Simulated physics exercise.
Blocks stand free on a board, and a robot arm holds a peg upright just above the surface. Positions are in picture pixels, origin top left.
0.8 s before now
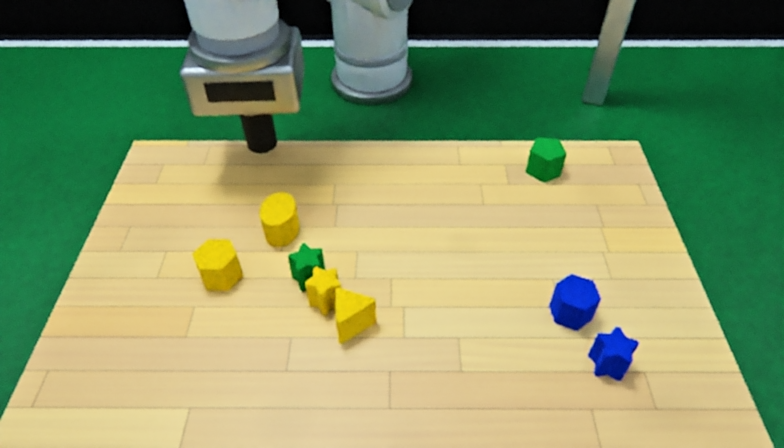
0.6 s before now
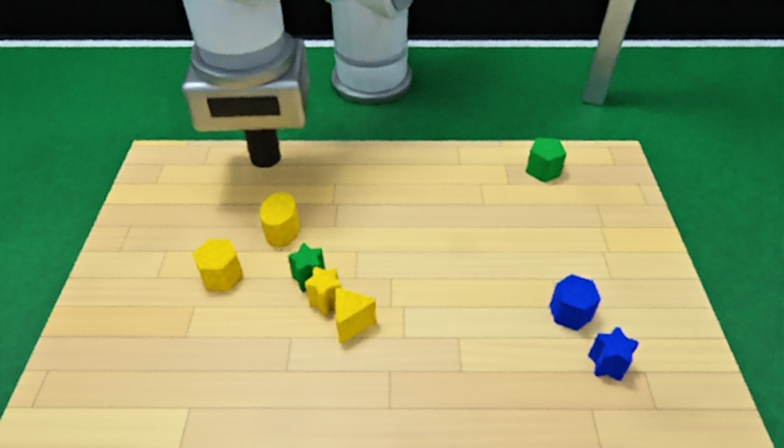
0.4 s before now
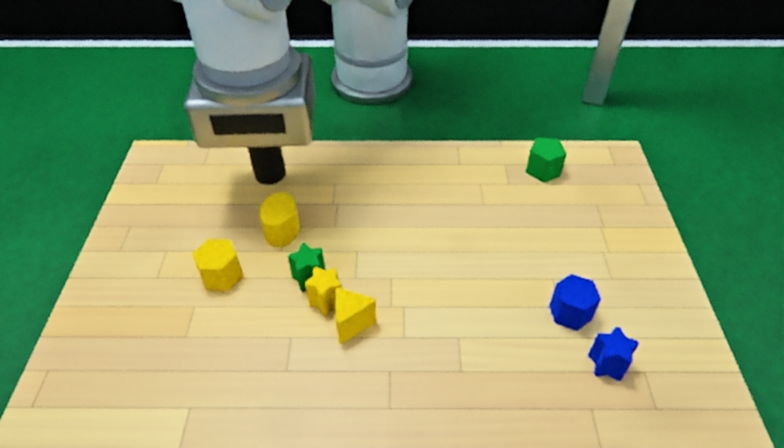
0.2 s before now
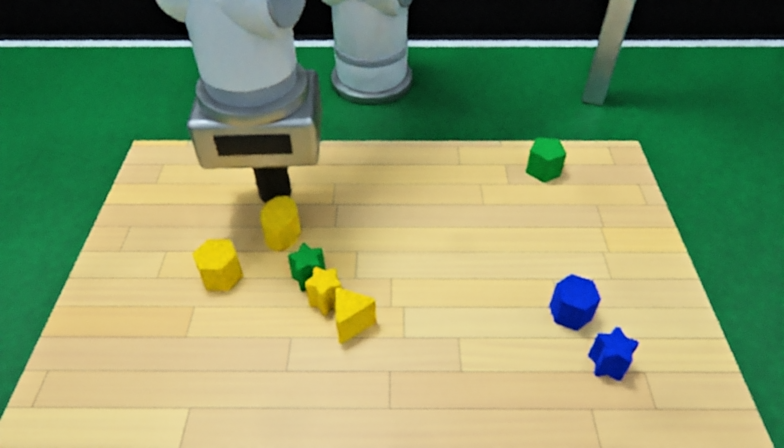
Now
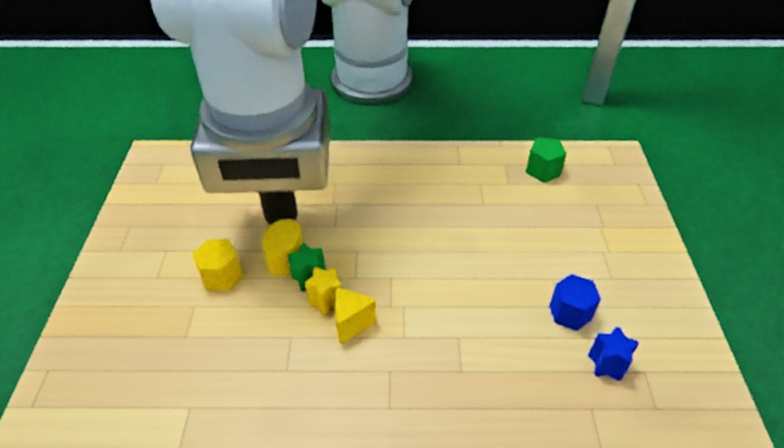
A robot arm moves its peg forward and pushes the yellow block toward the green star.
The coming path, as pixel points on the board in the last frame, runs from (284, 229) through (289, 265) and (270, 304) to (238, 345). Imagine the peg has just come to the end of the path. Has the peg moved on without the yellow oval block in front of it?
Answer: No.
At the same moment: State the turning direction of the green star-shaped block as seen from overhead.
Looking from above, the answer is counterclockwise.
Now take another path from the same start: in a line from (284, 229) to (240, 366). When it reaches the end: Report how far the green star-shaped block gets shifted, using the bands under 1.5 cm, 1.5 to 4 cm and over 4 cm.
Verdict: Less than 1.5 cm.
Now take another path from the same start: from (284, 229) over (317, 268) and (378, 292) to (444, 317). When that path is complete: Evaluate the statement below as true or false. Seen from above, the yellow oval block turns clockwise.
The statement is true.
On the path given first. One third of the way, peg at (286, 252); yellow oval block at (274, 276), turned 25° clockwise; green star-shaped block at (311, 273), turned 35° anticlockwise; yellow star-shaped block at (335, 287), turned 30° anticlockwise; yellow three-sided block at (357, 307), turned 20° clockwise.
Two thirds of the way, peg at (267, 291); yellow oval block at (252, 319), turned 25° clockwise; green star-shaped block at (307, 280), turned 75° anticlockwise; yellow star-shaped block at (337, 287), turned 30° anticlockwise; yellow three-sided block at (359, 308), turned 20° clockwise.
At the end, peg at (233, 333); yellow oval block at (229, 365); green star-shaped block at (307, 280), turned 75° anticlockwise; yellow star-shaped block at (337, 287), turned 30° anticlockwise; yellow three-sided block at (359, 308), turned 20° clockwise.
